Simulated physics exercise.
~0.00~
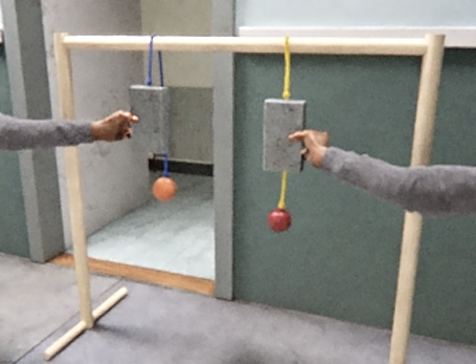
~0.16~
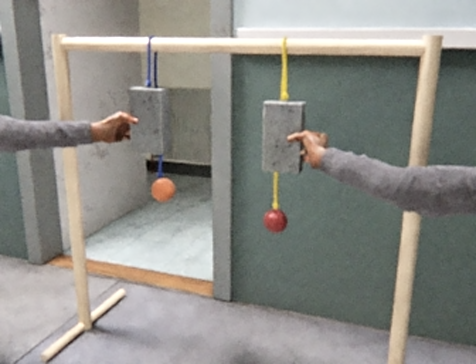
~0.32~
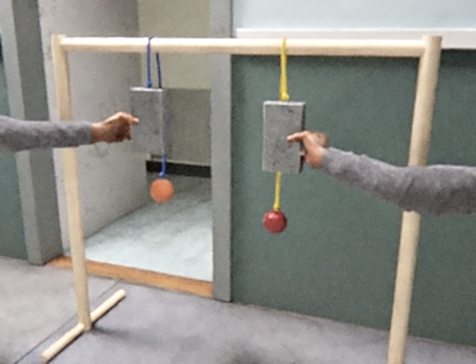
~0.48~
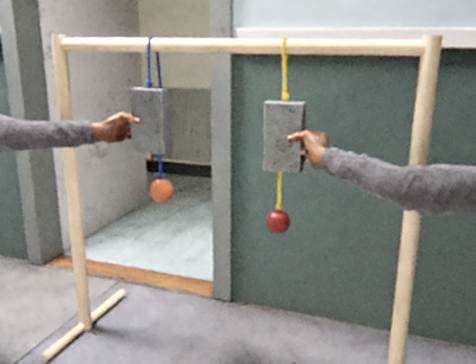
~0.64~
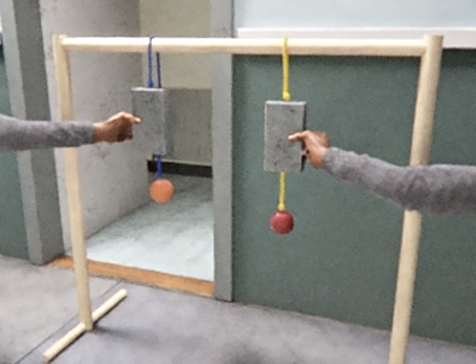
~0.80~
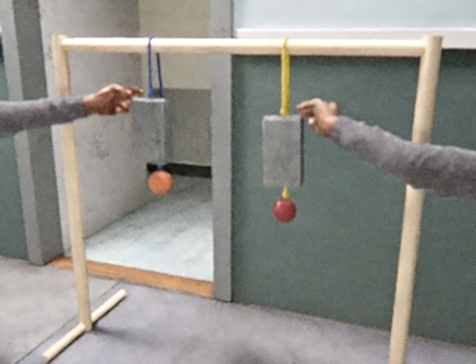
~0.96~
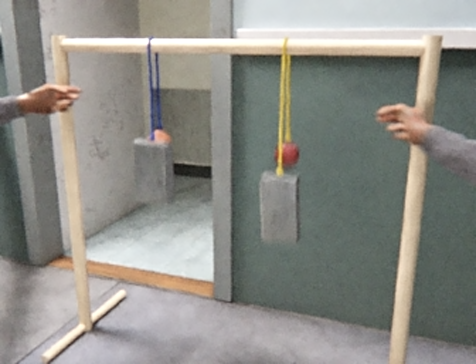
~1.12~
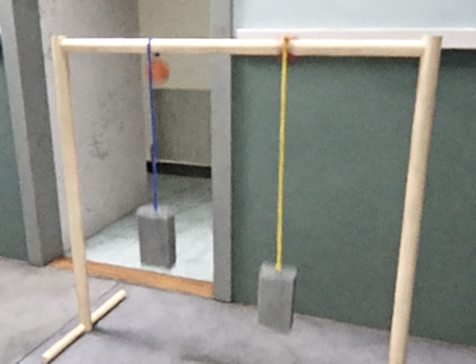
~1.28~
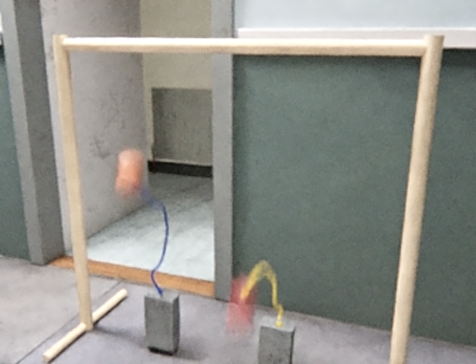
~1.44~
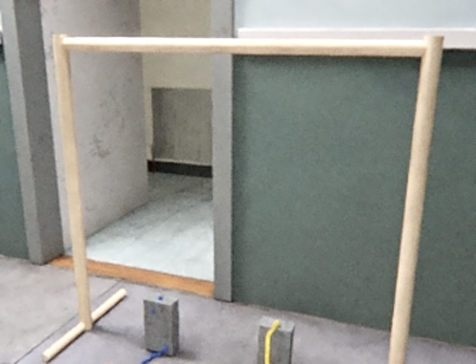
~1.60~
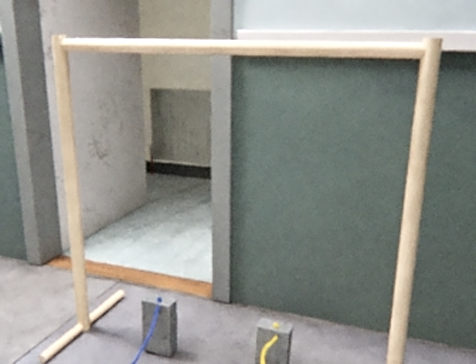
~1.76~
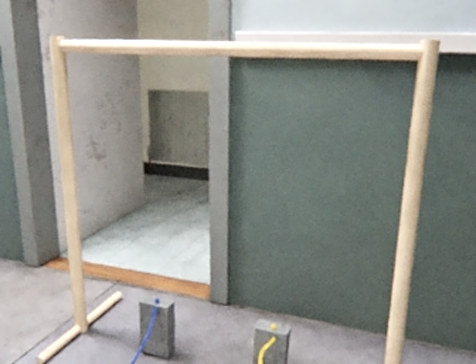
The clip shows two hands holding gray blocks hung by blue and yellow cords over a wooden rail, an orange and a red apple dangling beneath. The hands let go, the blocks drop, the fruits rise and fly off, and both blocks end on the floor with their cords.
